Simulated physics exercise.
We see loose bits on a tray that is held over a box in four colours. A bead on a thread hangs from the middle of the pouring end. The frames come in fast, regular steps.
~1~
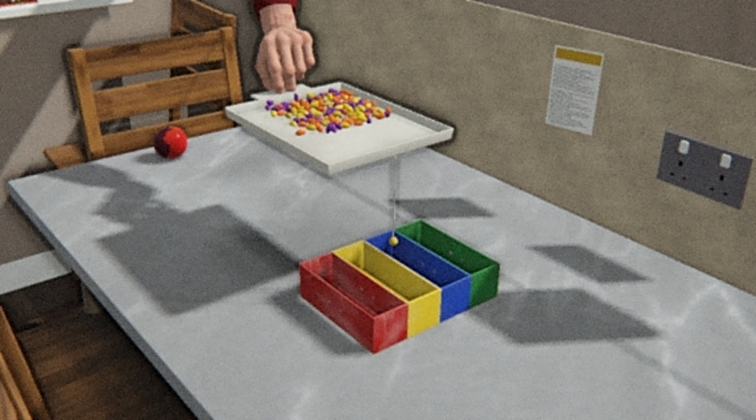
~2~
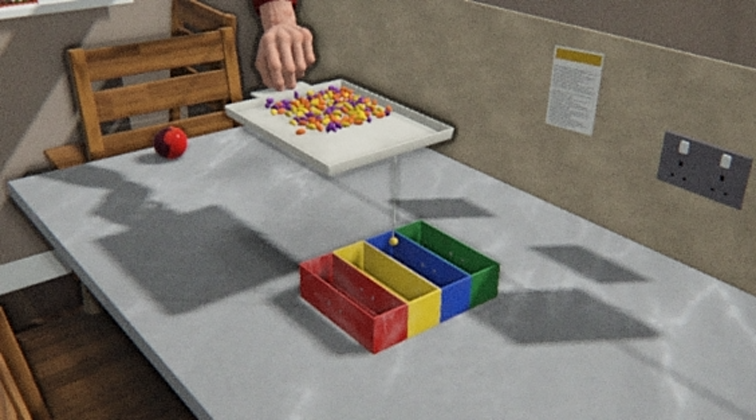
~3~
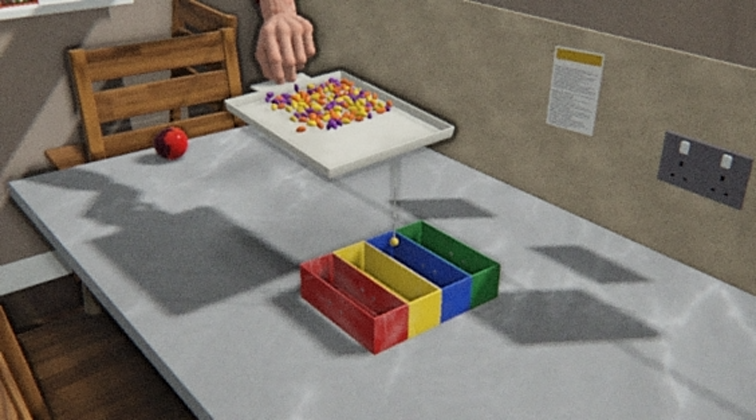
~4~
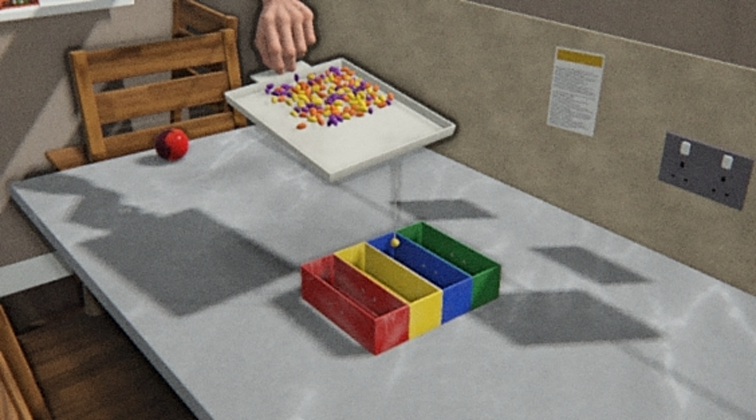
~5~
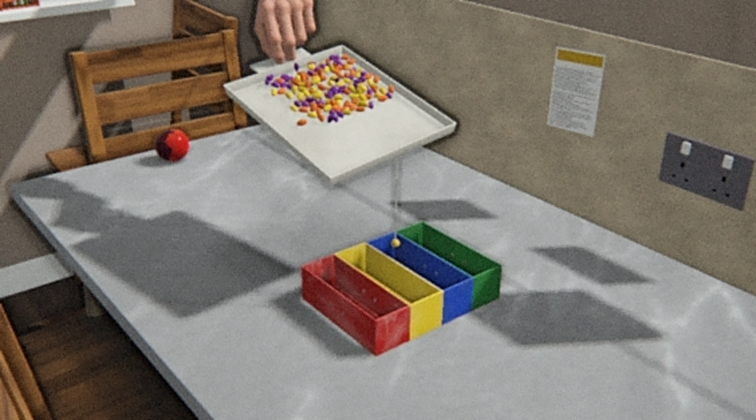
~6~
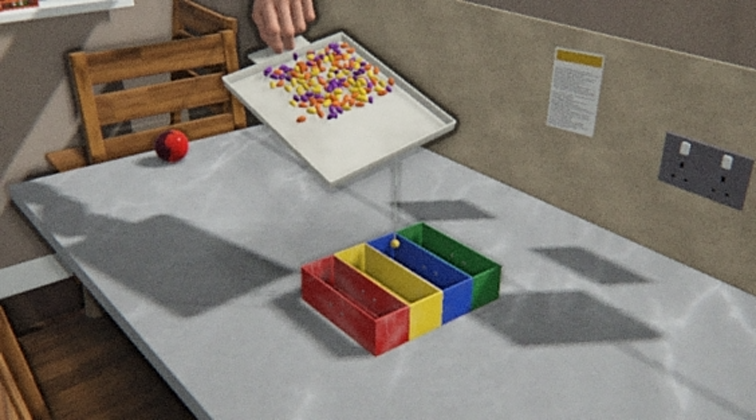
Tray of colourful jelly beans tilting gradually toward its lower left corner as a hand grips its back edge above a four-coloured box.
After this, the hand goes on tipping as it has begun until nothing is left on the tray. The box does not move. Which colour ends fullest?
Most goes to the red cell.
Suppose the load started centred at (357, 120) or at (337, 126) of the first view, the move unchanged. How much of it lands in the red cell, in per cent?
About 60 and 40 per cent.
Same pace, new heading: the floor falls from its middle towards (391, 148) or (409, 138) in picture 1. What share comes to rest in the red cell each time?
First some 10, then 0 per cent.
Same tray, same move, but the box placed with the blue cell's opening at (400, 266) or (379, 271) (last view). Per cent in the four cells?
Roughly 100 per cent, and 100 per cent.
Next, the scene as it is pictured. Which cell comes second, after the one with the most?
In second place: The cell in yellow.
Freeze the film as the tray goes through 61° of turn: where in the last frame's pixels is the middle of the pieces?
Near (342, 149).
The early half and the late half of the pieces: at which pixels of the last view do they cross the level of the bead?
Around (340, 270) and then (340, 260).
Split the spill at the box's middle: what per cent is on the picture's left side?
It comes to 90 per cent or so.
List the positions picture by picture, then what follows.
Corners of the pouring end (329, 164) and (451, 129), level; middle of the load (330, 111), jelly beans; bead on its thread (393, 241); red cell (391, 325); yellow cell (424, 310); blue cell (455, 296); green cell (484, 283), in the first picture.
Corners of the pouring end (329, 165) and (451, 128), level; middle of the load (330, 109), in the second picture.
Corners of the pouring end (330, 168) and (452, 127), tipped barely, lowest at the left corner; middle of the load (330, 104), in the third picture.
Corners of the pouring end (331, 172) and (453, 125), tipped a little, lowest at the left corner; middle of the load (331, 96), in the fourth picture.
Corners of the pouring end (331, 176) and (454, 123), tipped a little, lowest at the left corner; middle of the load (331, 88), in the fifth picture.
Corners of the pouring end (331, 180) and (454, 121), tipped clearly, lowest at the left corner; middle of the load (330, 81); red cell (392, 328); yellow cell (425, 313); blue cell (457, 298); green cell (486, 285), in the sixth picture.
Just after the last frame, tray tipped steeply; almost all on the tray; about a tenth falling or outside the box.
A moment on, tray tipped right over; roughly half on the tray; roughly a quarter in the red cell; about a tenth in the yellow cell; about a tenth falling or outside the box.
Further on, tray tipped past a quarter turn; roughly two thirds in the red cell; roughly a quarter in the yellow cell; about a tenth falling or outside the box.
When it is over, tray tipped past a quarter turn; roughly two thirds in the red cell; roughly a quarter in the yellow cell; not one in the blue cell; not one in the green cell; about a tenth outside the box.
